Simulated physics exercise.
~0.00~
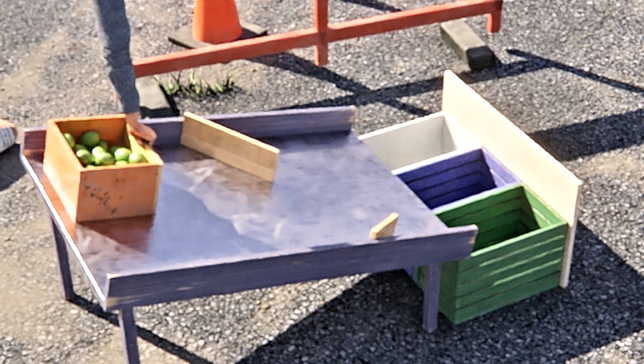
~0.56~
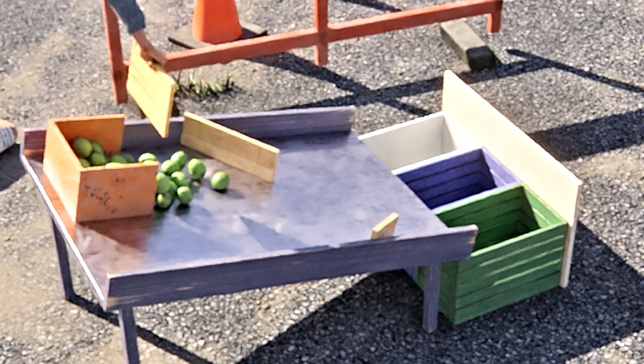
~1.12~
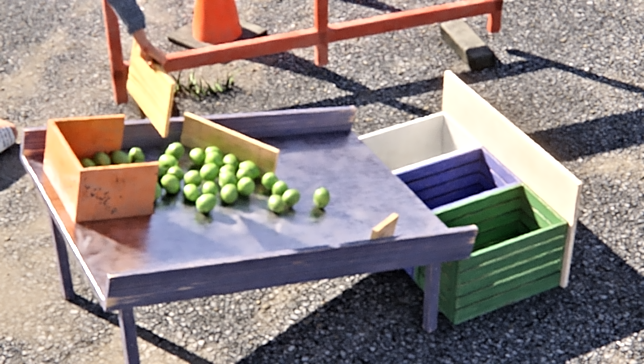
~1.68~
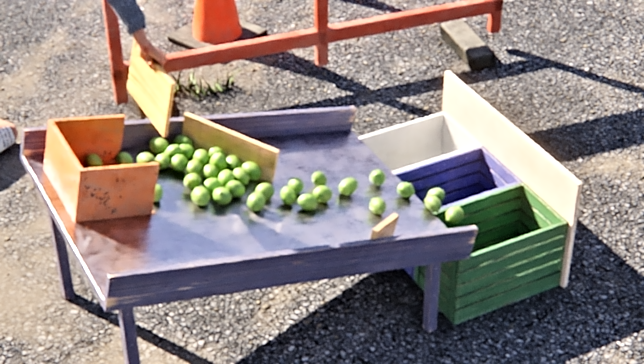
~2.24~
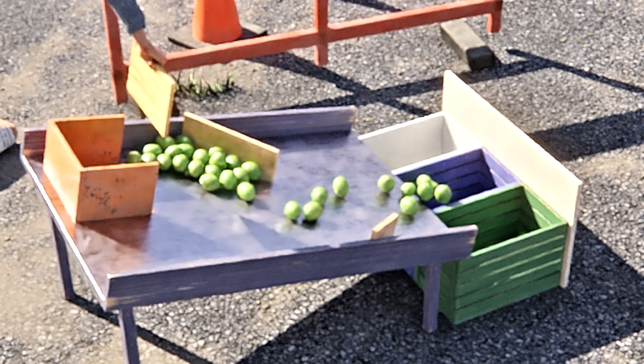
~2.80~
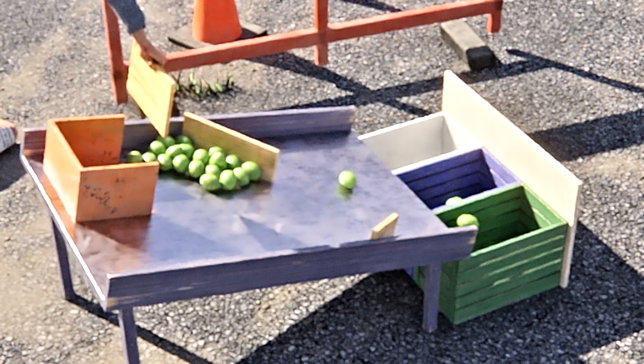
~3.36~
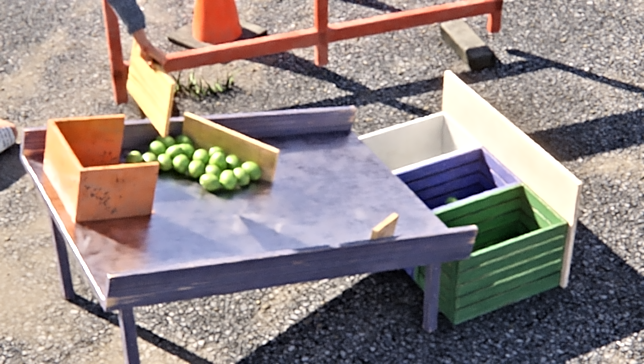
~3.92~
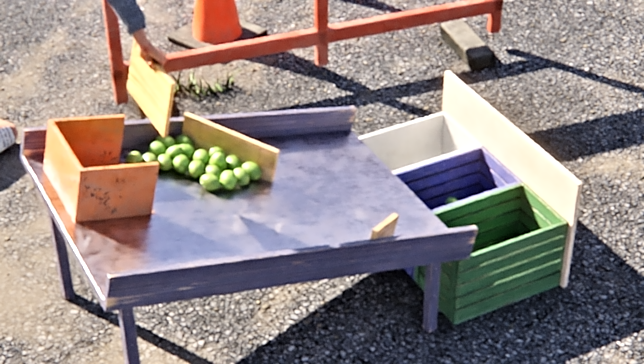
Green balls sit packed in an orange pen at the left end of a sloping purple table on sunlit asphalt, seen from above by a still camera. White, blue and green containers stand off the table's right end, with an orange cone and rail behind. A hand at upper left lifts the pen's wooden gate clear, and the balls spill out rightward. Many pile against the first angled board, while others roll down past the small second board and drop into the blue and green containers. At the end, a cluster rests still behind the first board, and the white container looks empty.
